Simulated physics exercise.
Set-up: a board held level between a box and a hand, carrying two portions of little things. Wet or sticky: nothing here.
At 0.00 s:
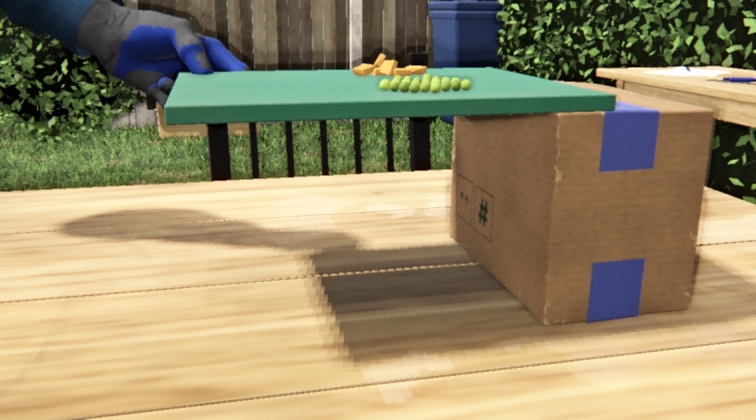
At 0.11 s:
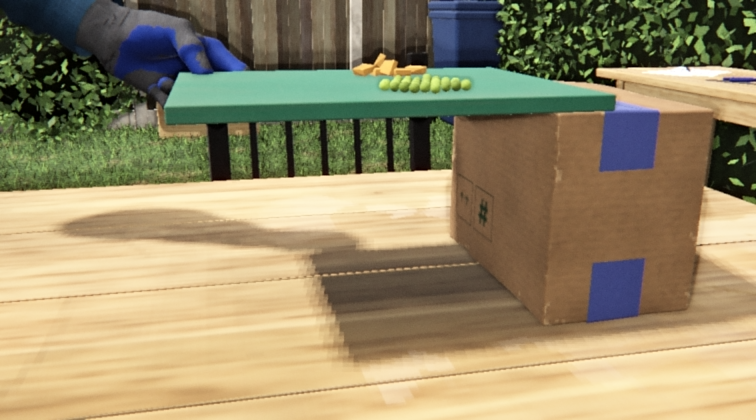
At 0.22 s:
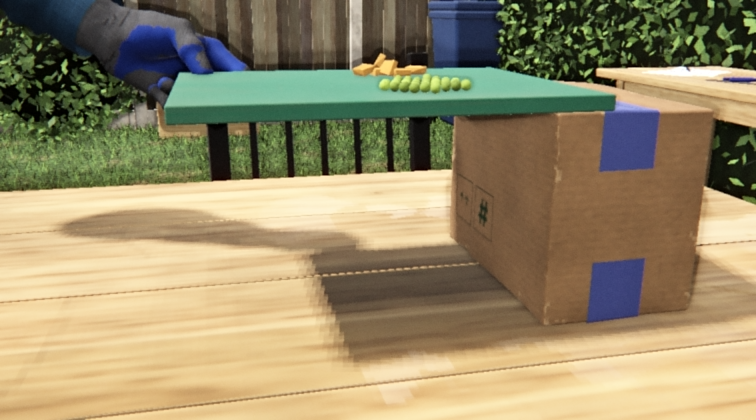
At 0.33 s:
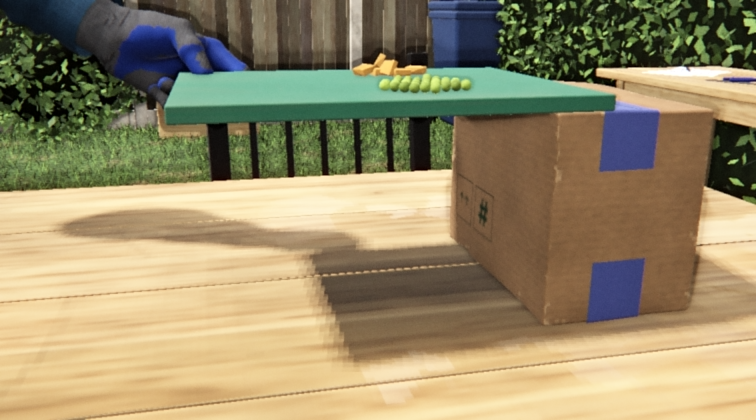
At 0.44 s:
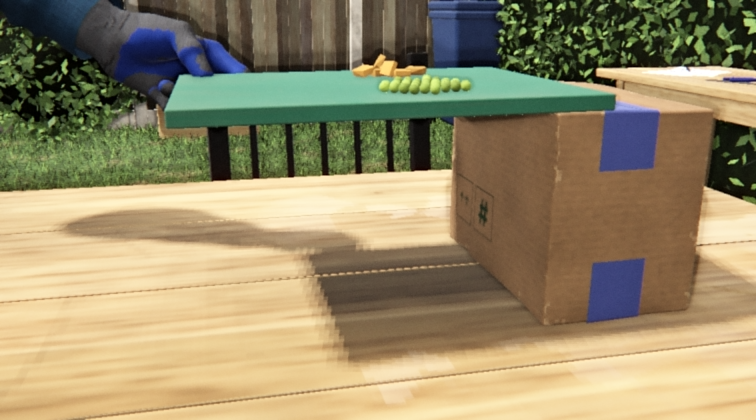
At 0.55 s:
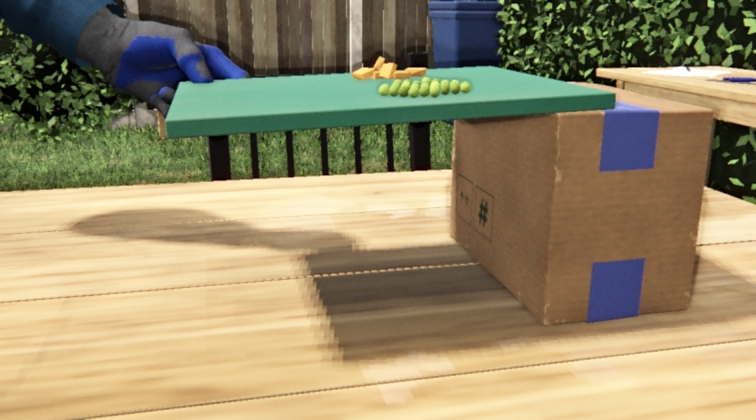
A green board lies level above a light wooden table in a sunny yard, seen from the side at about table height, with grass, a fence and hedges behind. A blue-and-grey gloved hand supports its left end, a brown cardboard box with blue tape its right, with orange pieces behind a row of green ones on top. The hand then lowers the left end slightly, the pieces and camera staying still.
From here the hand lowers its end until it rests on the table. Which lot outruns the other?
I'd bet on the closest lot to slide farther.
After 1.15 s, board sloping at 16°; front lot all still on the board; back lot all still on the board.
After 1.79 s, board sloping at 32°; front lot mostly up to a board's length out; back lot all still on the board.
After 2.55 s, board resting at 39°; front lot mostly up to a board's length out, a stray few gone off the table; back lot mostly at the foot of the board.
At rest (2.8 s), board resting at 39°; front lot mostly up to a board's length out, a stray few gone off the table; back lot mostly at the foot of the board; the front lot has gone farther.
